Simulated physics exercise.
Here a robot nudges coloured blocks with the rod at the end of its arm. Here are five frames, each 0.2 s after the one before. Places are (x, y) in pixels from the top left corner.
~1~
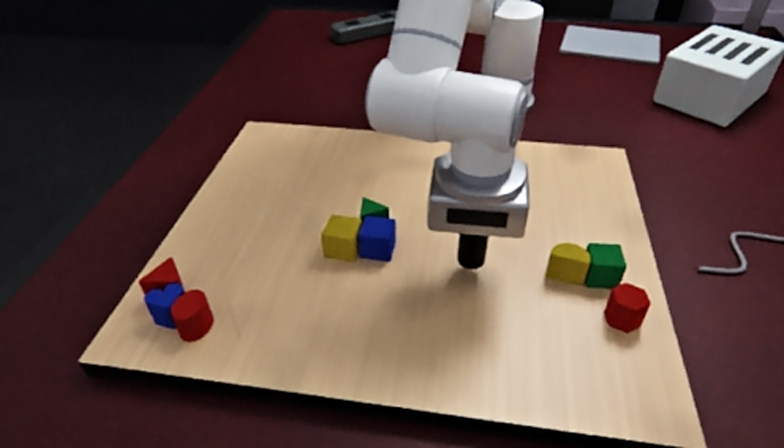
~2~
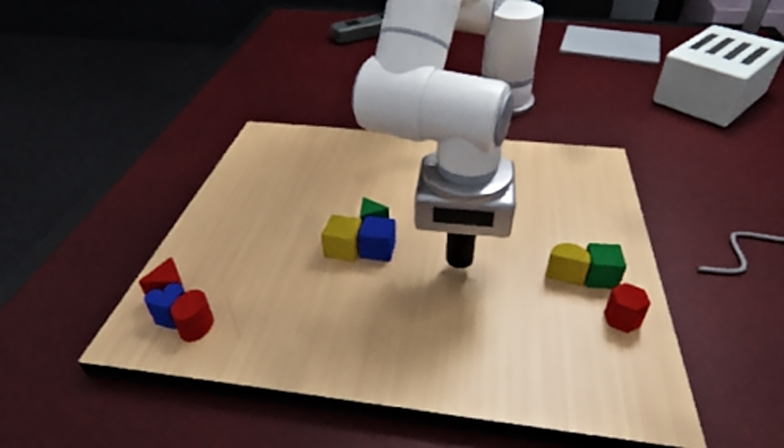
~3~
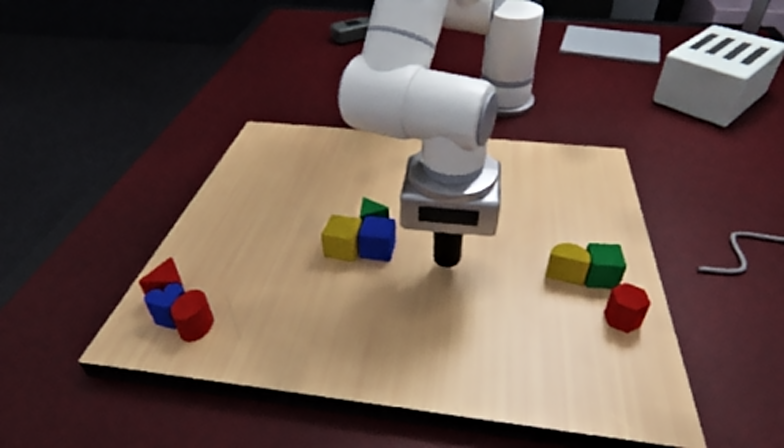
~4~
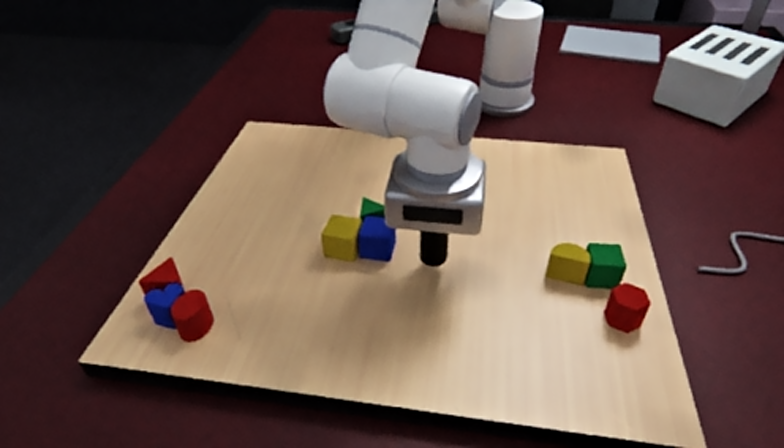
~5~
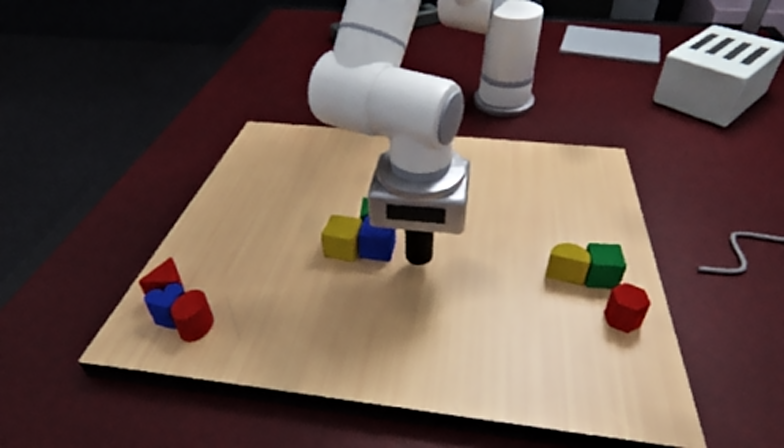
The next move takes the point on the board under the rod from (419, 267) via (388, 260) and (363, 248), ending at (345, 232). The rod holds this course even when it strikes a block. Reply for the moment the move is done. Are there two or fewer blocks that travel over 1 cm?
No, I don't think so.
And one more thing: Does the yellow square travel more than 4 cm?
My answer is yes.
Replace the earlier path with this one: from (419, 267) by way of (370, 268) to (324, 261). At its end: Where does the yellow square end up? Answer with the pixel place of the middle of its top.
My estimate: (319, 213).
On the path given first. One third of the way, rod (388, 249); yellow square (331, 221); green triangular piece (368, 204), turned 30° clockwise; blue square (365, 222).
Two thirds of the way, rod (362, 237); yellow square (307, 209), turned 20° anticlockwise; green triangular piece (366, 200), turned 60° clockwise; blue square (344, 210), turned 25° clockwise.
At the end, rod (344, 222); yellow square (303, 208), turned 30° anticlockwise; green triangular piece (366, 197), turned 80° clockwise; blue square (334, 194), turned 50° clockwise.
